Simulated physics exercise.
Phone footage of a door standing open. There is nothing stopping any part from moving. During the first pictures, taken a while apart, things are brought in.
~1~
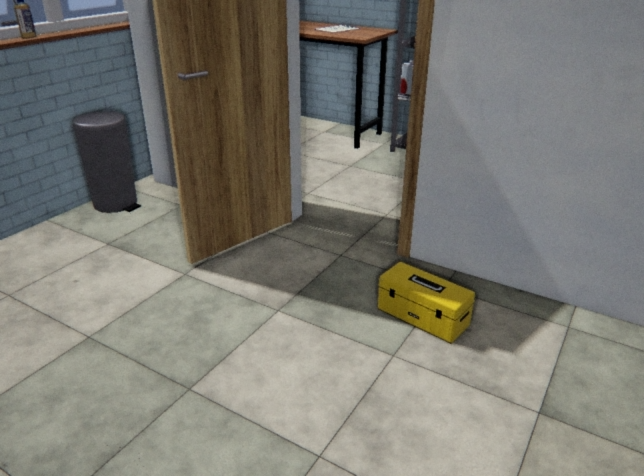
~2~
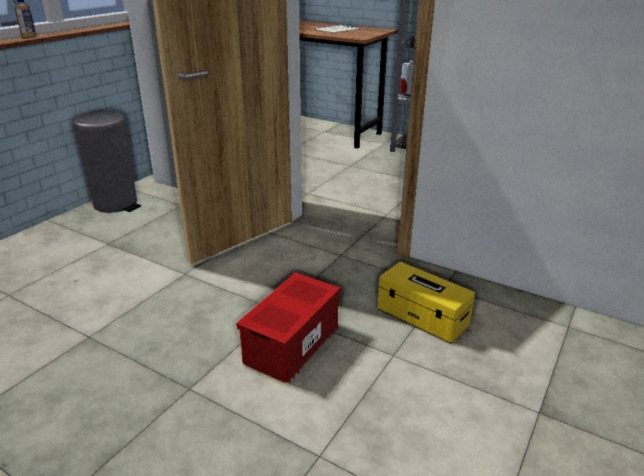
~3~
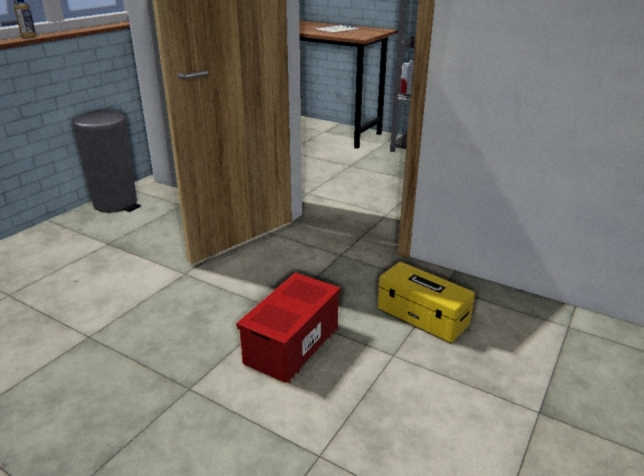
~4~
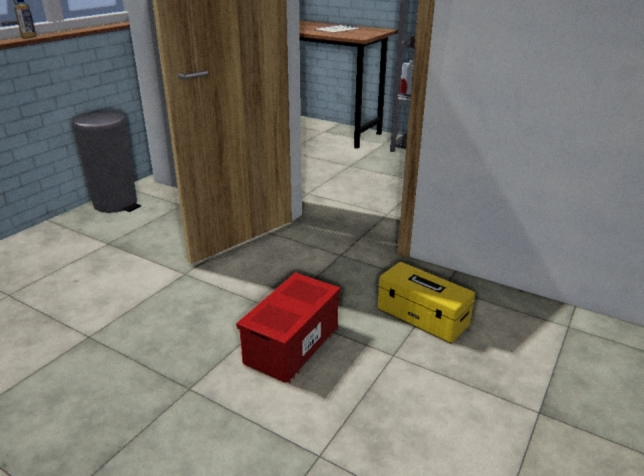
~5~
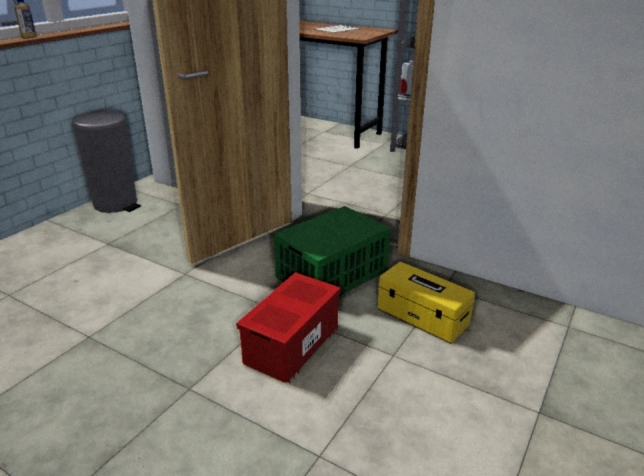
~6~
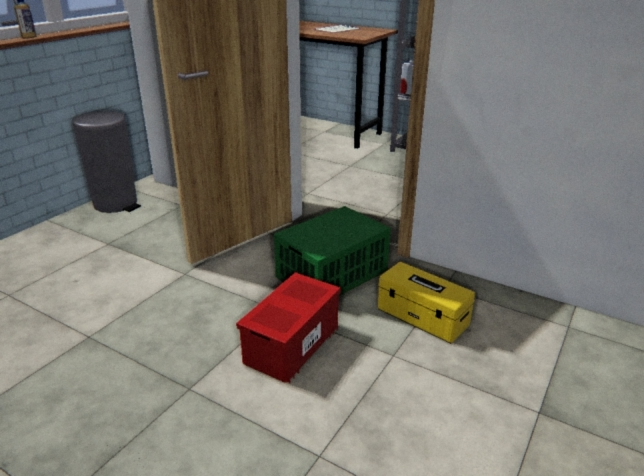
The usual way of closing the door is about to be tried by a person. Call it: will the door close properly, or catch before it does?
Catches before closing.
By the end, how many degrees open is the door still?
Open angle: About 65°.
Then, 0.70 s past the last view, door at 89°.
Then, 1.10 s past the last view, door at 75°.
Finally, door at 63°; all 3 still in place. Final places as the last picture's camera would see them, green chest near (335, 253).
